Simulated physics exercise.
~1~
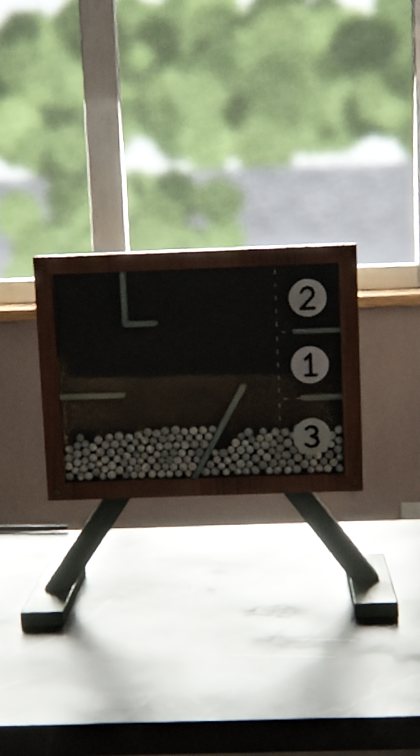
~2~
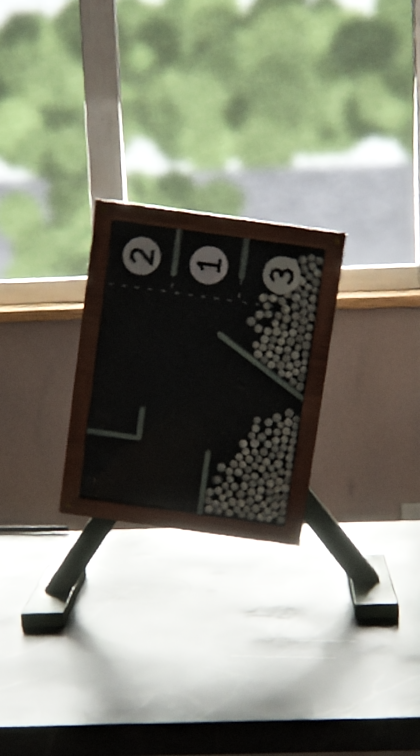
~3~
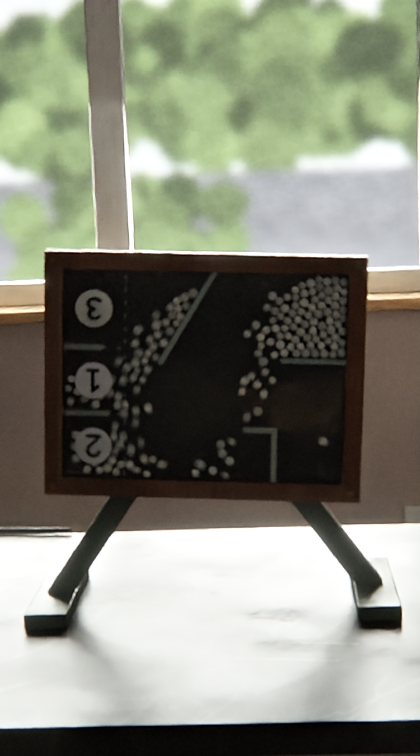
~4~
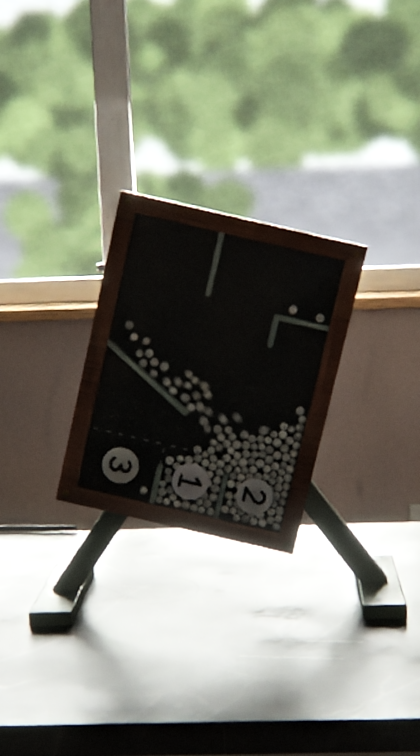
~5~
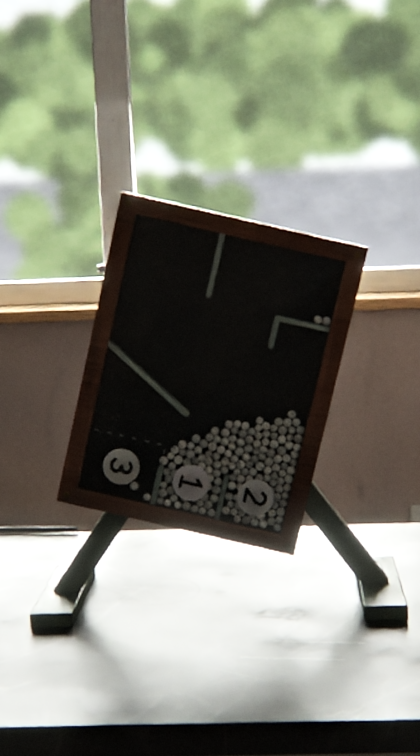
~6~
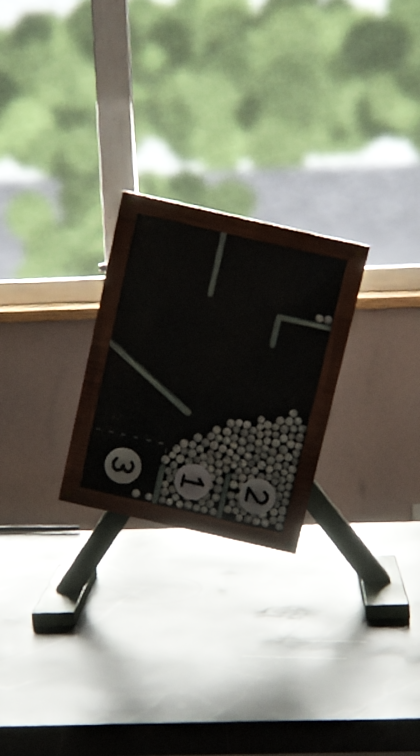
At the start, a shallow, dark, wood-framed case stands on legs before a window, with white beads spread along its bottom and three numbered pockets on the right. The case turns anticlockwise onto its side, lifting the pockets to the top while the beads bank in two heaps along the right. It keeps turning until upside down, and beads spill past the bars, some into the pockets now at left. Turning further the same way, it stops tilted with the pockets lowest, and beads pour down. They settle heaped over pockets one and two, leaving pocket three nearly empty.
